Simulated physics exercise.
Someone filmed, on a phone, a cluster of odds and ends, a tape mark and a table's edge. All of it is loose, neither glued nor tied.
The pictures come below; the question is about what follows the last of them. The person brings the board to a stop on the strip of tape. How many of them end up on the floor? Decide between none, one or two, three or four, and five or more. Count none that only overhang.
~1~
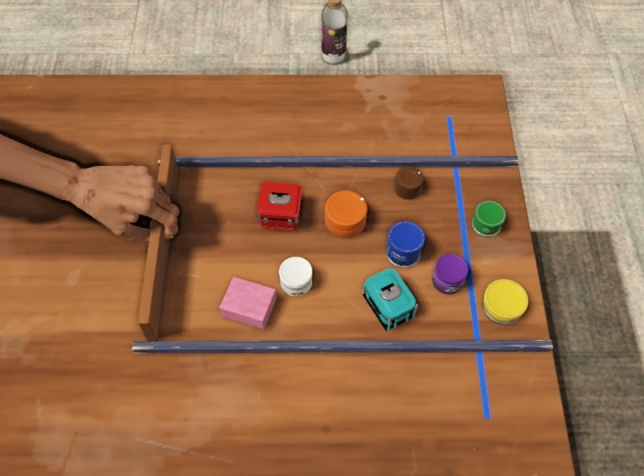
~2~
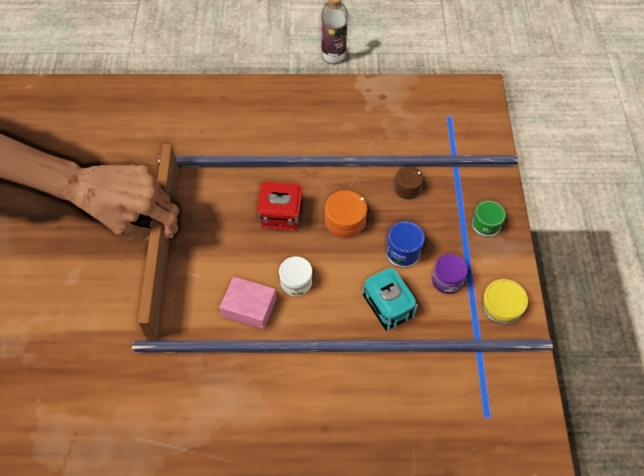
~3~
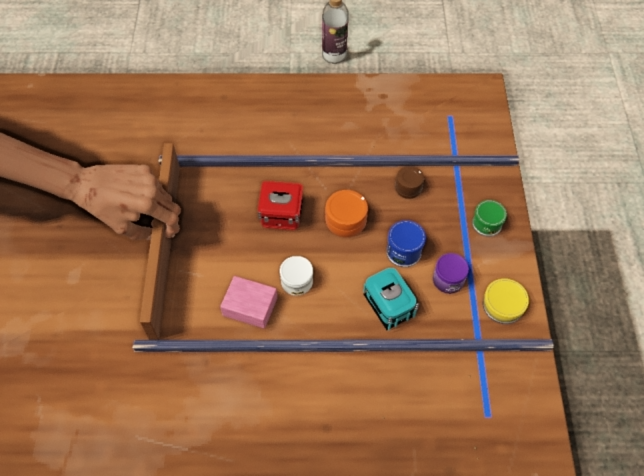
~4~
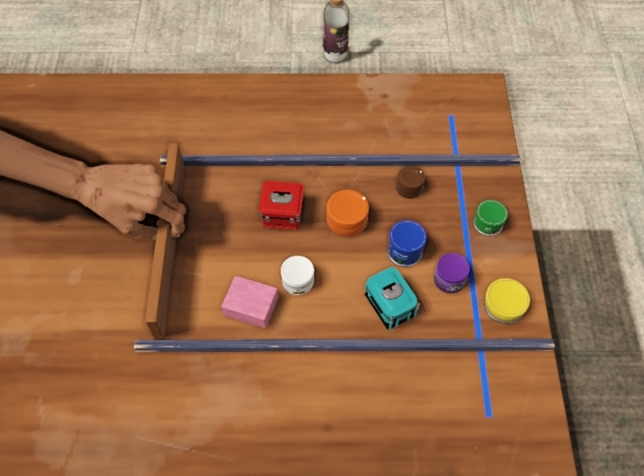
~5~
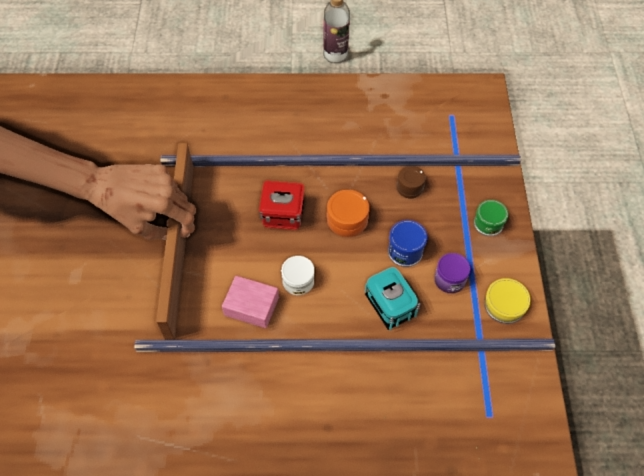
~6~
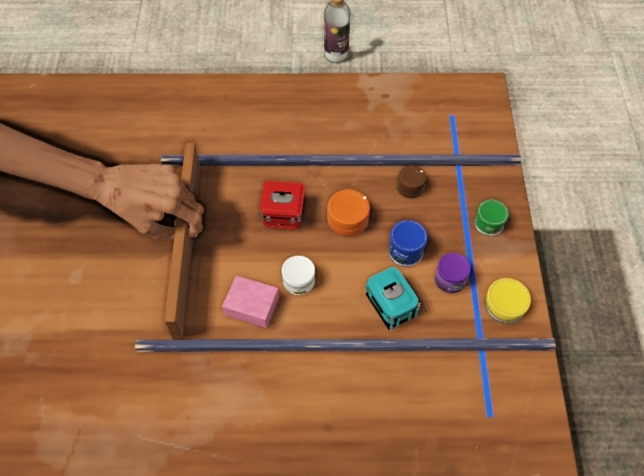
The number of pieces cleared off the edge is going to be one or two exactly.
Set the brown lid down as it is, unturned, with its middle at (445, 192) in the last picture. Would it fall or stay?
The brown lid holds its place.
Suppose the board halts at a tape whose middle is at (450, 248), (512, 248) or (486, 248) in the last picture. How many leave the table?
Try 1: 2; try 2: 5; try 3: 4.
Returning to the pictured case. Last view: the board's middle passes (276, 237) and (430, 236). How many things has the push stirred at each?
So 3, and at the other place 10.
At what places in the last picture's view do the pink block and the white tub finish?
Final positions - pink block around (500, 297), white tub around (489, 266).
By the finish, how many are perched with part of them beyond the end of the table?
You'd get 2.
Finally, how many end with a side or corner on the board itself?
Number: 5.
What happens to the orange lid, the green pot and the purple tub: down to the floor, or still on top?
The orange lid stays put, the green pot goes down, the purple tub stays put.
Soon after, none off yet; yellow tin at rest near (507, 301); green pot at rest near (491, 218); purple tub at rest near (453, 273).
After that, none off yet; yellow tin at rest near (507, 301); green pot at rest near (491, 218); purple tub displaced a little near (466, 267).
In the end, the number that fall off is one or two; gone, green pot and yellow tin.
